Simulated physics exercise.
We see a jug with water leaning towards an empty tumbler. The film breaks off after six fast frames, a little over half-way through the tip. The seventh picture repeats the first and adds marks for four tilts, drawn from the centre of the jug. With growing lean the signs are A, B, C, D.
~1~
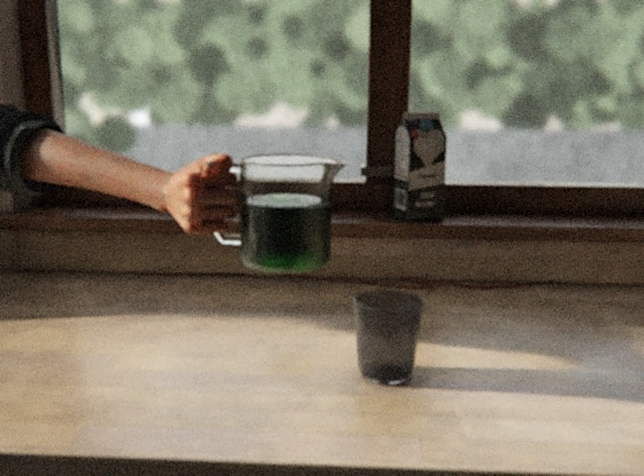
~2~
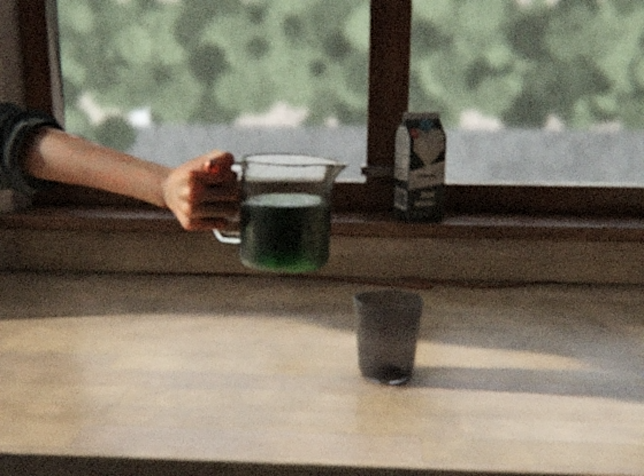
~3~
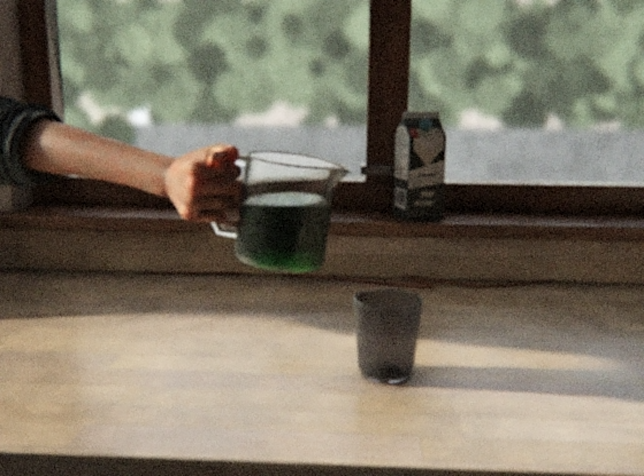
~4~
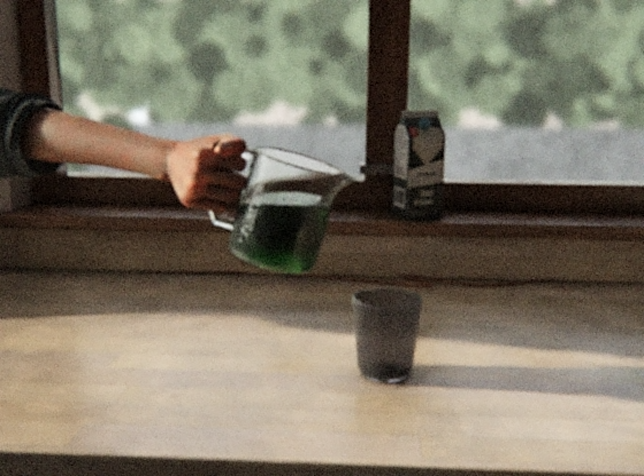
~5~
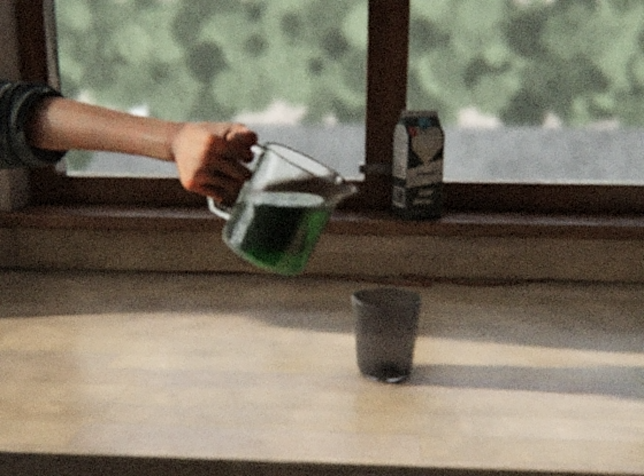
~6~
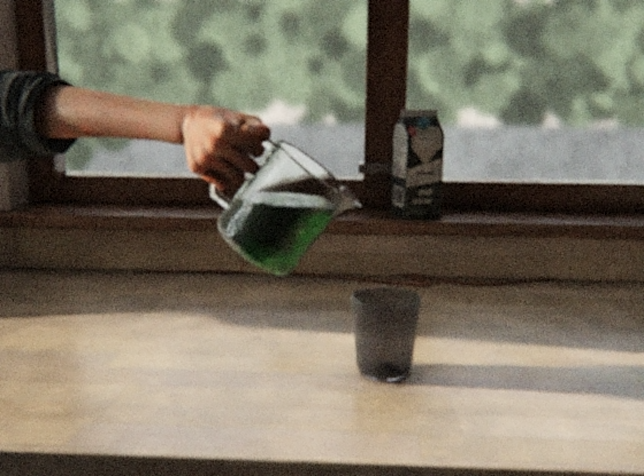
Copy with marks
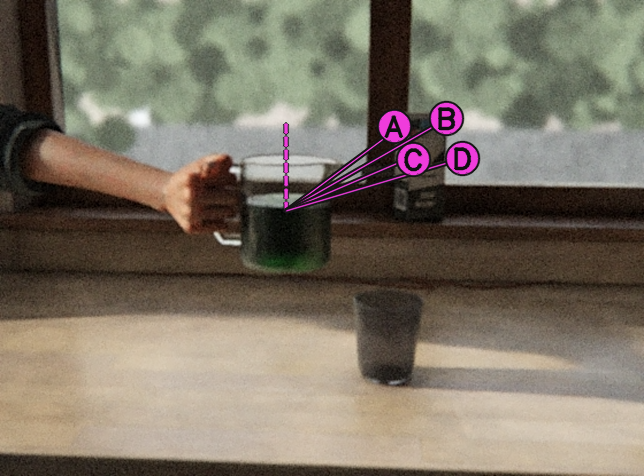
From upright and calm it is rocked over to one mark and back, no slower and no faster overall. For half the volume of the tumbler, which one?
Mark C does it best.
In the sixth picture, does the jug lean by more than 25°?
Yes, it does.
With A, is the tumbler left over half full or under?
Under.
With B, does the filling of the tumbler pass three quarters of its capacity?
No.
On the marked copy, A at (383, 139); B at (431, 127); C at (396, 163); D at (446, 163).
For mark A, the tumbler ends with about 17 % of what it can hold.
For mark B, the tumbler ends with about 34 % of what it can hold.
For mark C, the tumbler ends with about 50 % of what it can hold.
For mark D, the tumbler ends with about 67 % of what it can hold; 5 % of the water is spilt.
